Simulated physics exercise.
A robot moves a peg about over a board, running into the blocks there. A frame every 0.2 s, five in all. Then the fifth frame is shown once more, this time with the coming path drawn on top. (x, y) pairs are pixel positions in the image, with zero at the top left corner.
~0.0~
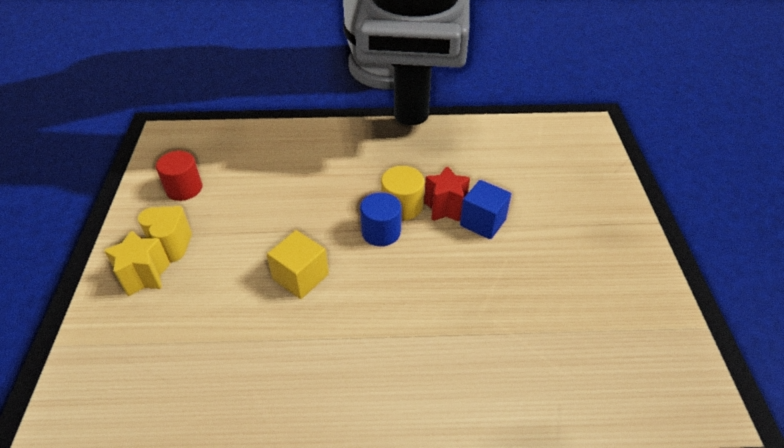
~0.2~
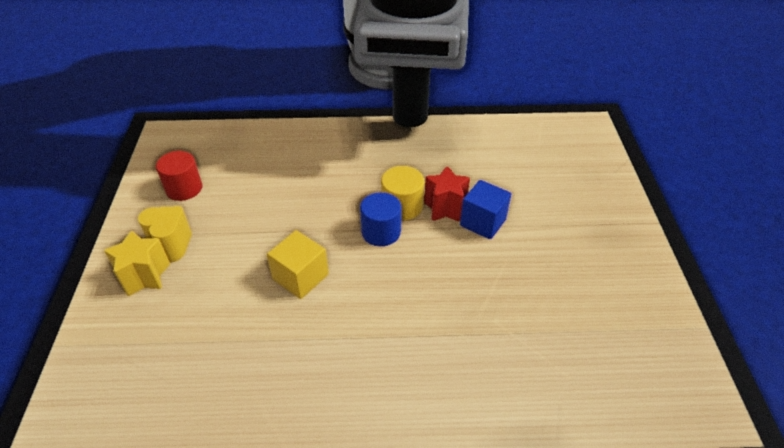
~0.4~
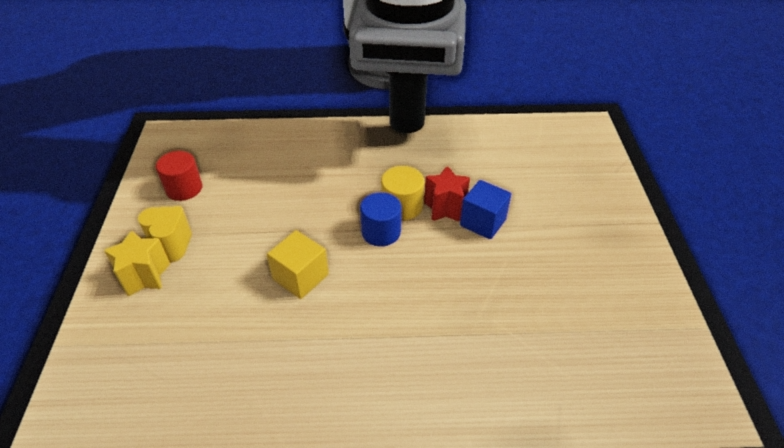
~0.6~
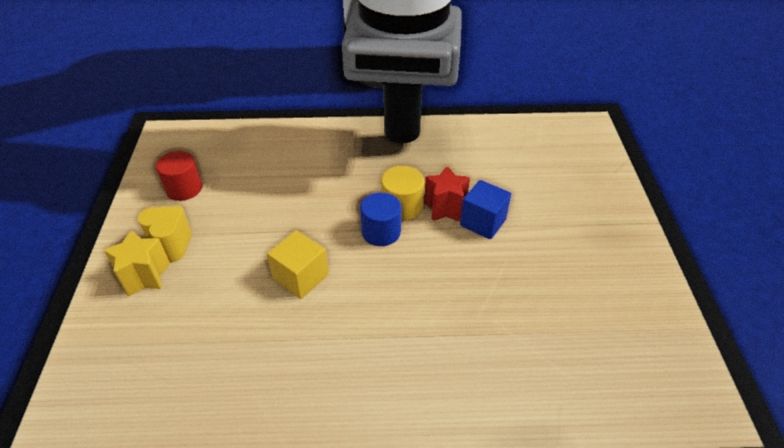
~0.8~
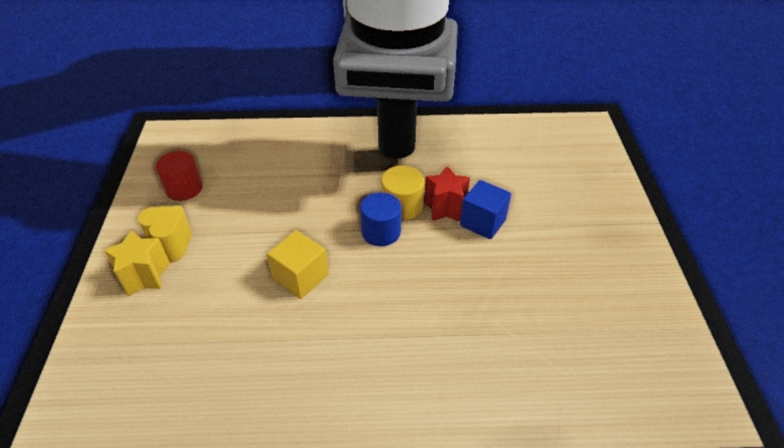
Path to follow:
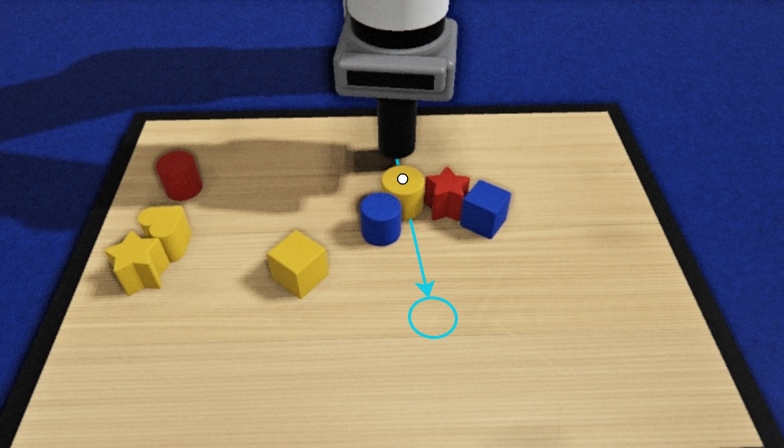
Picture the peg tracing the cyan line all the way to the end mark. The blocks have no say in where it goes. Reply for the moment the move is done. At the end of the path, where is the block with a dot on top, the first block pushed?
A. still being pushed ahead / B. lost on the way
I'll go with A - still being pushed ahead.
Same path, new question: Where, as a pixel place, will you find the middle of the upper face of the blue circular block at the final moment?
When the path ends, it will be at (370, 229).
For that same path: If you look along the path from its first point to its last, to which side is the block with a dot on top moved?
Answer: Right.
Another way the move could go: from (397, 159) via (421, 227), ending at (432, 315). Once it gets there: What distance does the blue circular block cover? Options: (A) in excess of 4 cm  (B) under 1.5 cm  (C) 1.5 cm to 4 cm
C.
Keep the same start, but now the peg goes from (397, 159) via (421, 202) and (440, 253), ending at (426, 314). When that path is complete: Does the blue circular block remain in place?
I expect not.
Drawn move, from (397, 159) to (433, 317); the dot is on the yellow circular block.
On the path given first. One third of the way, peg at (407, 193); blue circular block at (372, 225); yellow circular block at (411, 209); red star block at (452, 184); blue square piece at (491, 196).
Two thirds of the way, peg at (420, 245); blue circular block at (370, 229); yellow circular block at (421, 267); red star block at (454, 187); blue square piece at (493, 198).
At the end, peg at (434, 306); blue circular block at (370, 229); yellow circular block at (421, 334); red star block at (454, 187); blue square piece at (493, 198).
